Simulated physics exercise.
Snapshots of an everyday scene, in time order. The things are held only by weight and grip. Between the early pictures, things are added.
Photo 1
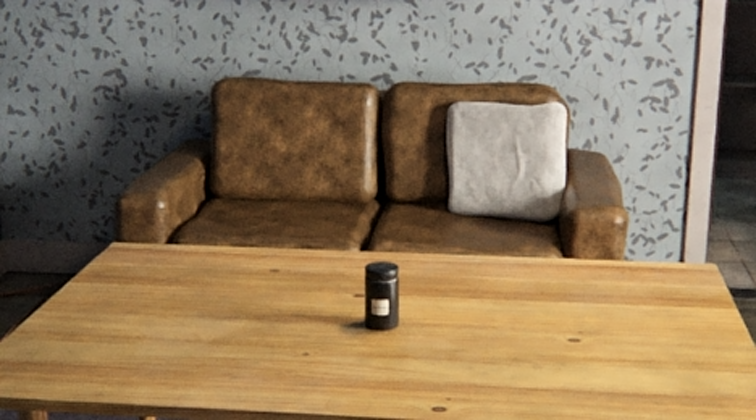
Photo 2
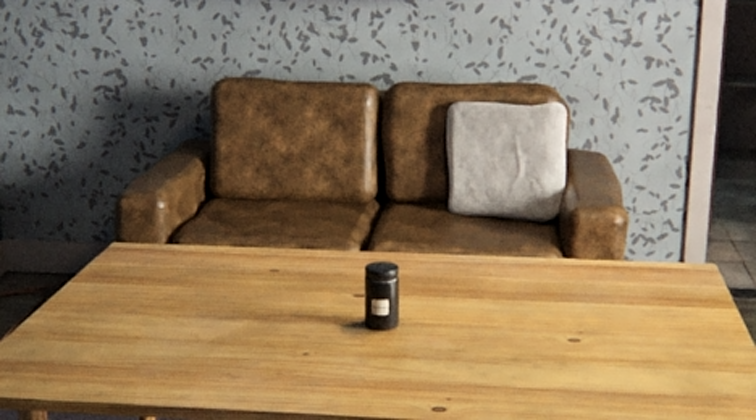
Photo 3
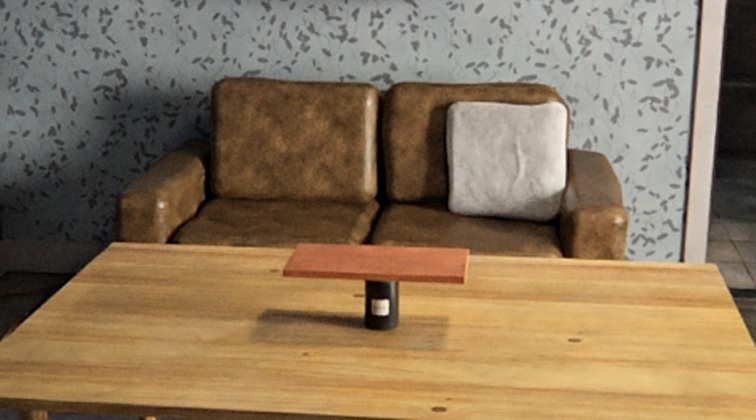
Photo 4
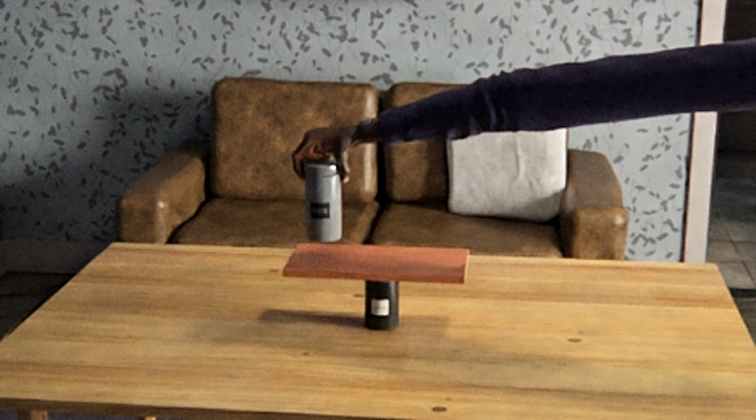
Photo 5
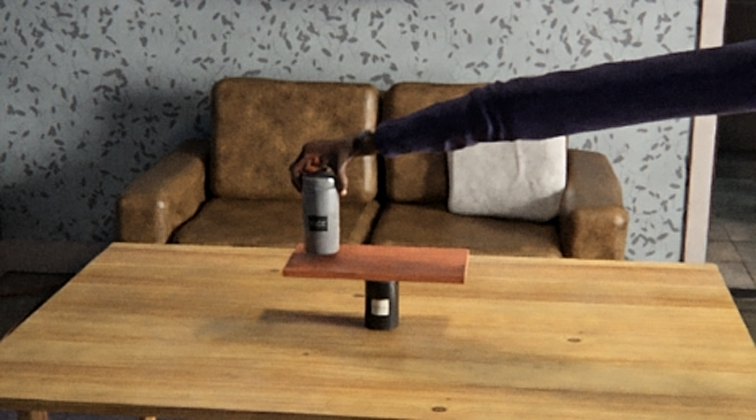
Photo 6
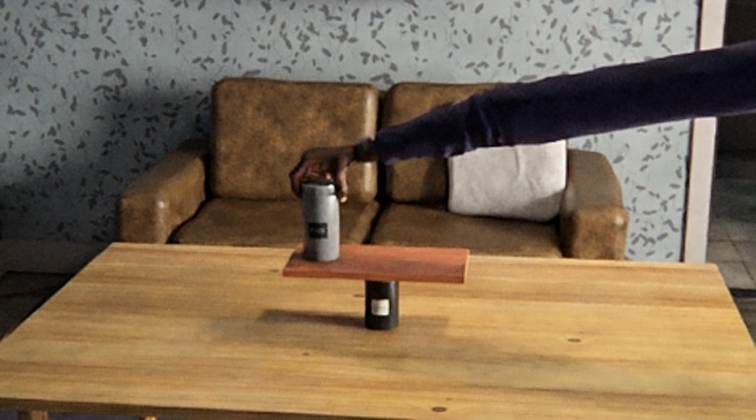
A hand lowering a grey jar onto the left end of a reddish board resting on a black jar on a table.
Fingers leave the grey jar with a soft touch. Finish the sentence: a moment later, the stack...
It topples.
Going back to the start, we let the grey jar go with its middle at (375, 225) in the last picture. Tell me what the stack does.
After that, it remains intact.
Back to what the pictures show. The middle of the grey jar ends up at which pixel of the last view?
At about (230, 306).
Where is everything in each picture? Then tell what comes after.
In the first frame, the last thing is not in view yet; black jar (382, 296).
In the second frame, the last thing is not in view yet; black jar (382, 296).
In the third frame, the last thing is not in view yet; black jar (382, 296).
The fourth frame shows still above its spot; grey jar (323, 200); black jar (382, 296).
The fifth frame shows still above its spot; grey jar (321, 213); black jar (382, 296).
The sixth frame shows in place under the hand; grey jar (321, 220); black jar (382, 296).
Then, 0.50 s later than the last frame, grey jar now fallen; orange board tilted by 55°.
Then, 0.60 s later than the last frame, orange board tilted by 45°.
When it is over, fallen, grey jar; moved from the start, orange board; black jar as before. End places, in pixels of the last picture, grey jar near (230, 306). The stack comes apart.
